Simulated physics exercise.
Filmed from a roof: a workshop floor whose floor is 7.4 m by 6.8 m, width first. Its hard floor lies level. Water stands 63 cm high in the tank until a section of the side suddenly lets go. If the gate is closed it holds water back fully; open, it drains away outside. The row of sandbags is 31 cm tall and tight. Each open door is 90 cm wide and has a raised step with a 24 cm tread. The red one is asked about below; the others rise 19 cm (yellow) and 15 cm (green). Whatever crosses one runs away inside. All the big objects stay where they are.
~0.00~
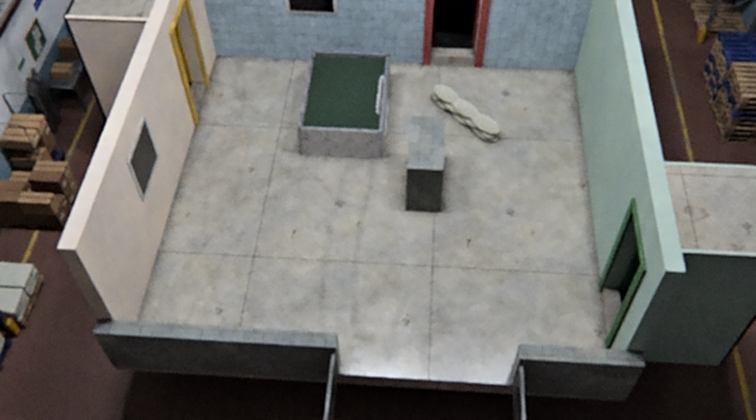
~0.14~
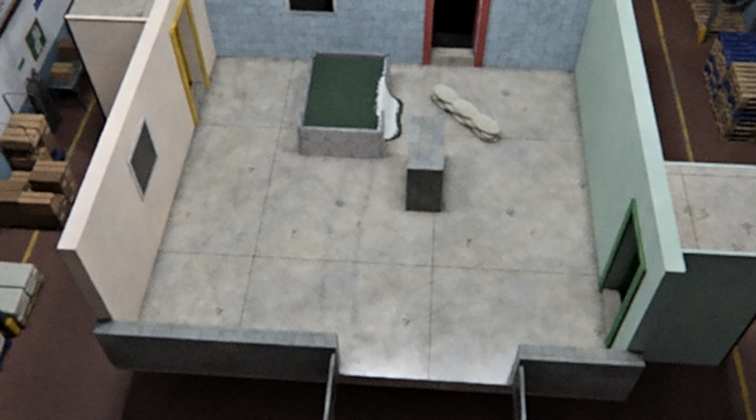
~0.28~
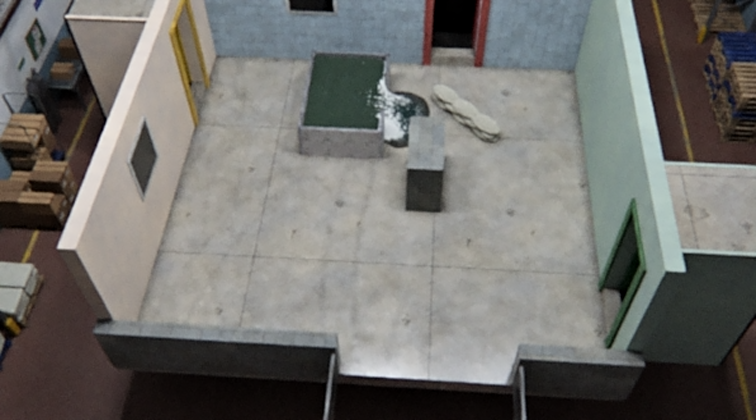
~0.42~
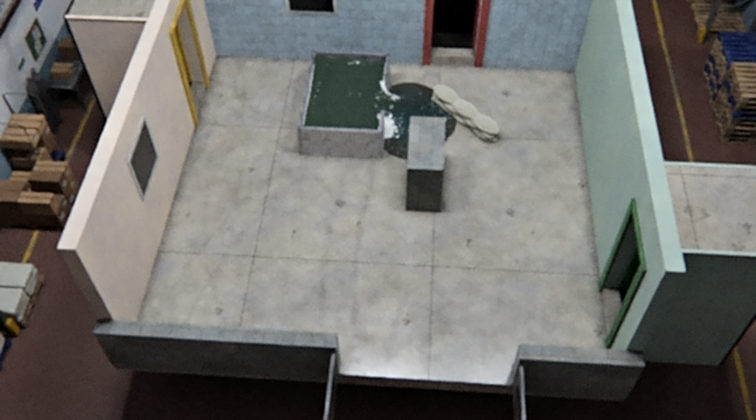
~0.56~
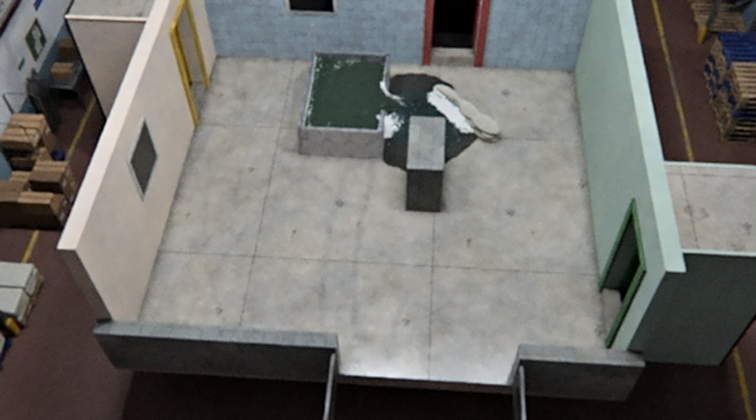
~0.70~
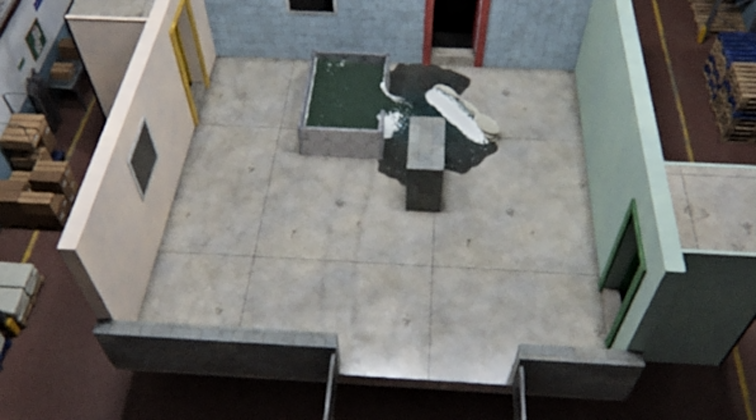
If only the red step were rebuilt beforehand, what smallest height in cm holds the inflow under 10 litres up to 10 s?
Some 16 cm above the ground.
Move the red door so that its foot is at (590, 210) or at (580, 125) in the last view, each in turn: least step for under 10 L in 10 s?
Roughly 15 and 6.0 cm.
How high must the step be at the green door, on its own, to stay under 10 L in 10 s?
About 10.0 cm at green.
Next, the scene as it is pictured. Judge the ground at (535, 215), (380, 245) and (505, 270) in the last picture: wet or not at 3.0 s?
In turn: Under water, dry, wet.
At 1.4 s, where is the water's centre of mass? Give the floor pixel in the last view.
Around (388, 122).
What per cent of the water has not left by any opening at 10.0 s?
Roughly 86 in a hundred.
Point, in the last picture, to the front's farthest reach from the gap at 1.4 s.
Around (579, 190).
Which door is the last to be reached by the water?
Last comes the yellow one.
After 1.4 s water covers 15 % of the floor, deepest (36 cm) near (431, 106); 18 cm at the red door, 0 litres in over its 24 cm step.
After 3.0 s water covers 35 % of the floor, deepest (30 cm) near (612, 376); 13 cm at the red door, 0 litres in over its 24 cm step.
After 10.0 s water covers 80 % of the floor, deepest (8 cm) near (535, 300); 5 cm at the red door, 0 litres in over its 24 cm step.
At the red door as built, the water arrived by 0.9 s and peaked near 21 cm at 1.6 s.
With a step of 12.5 cm, 25 litres would have come in within the 10 s; with 20 cm, 1 litre. So under 10 litres takes about 16 cm.
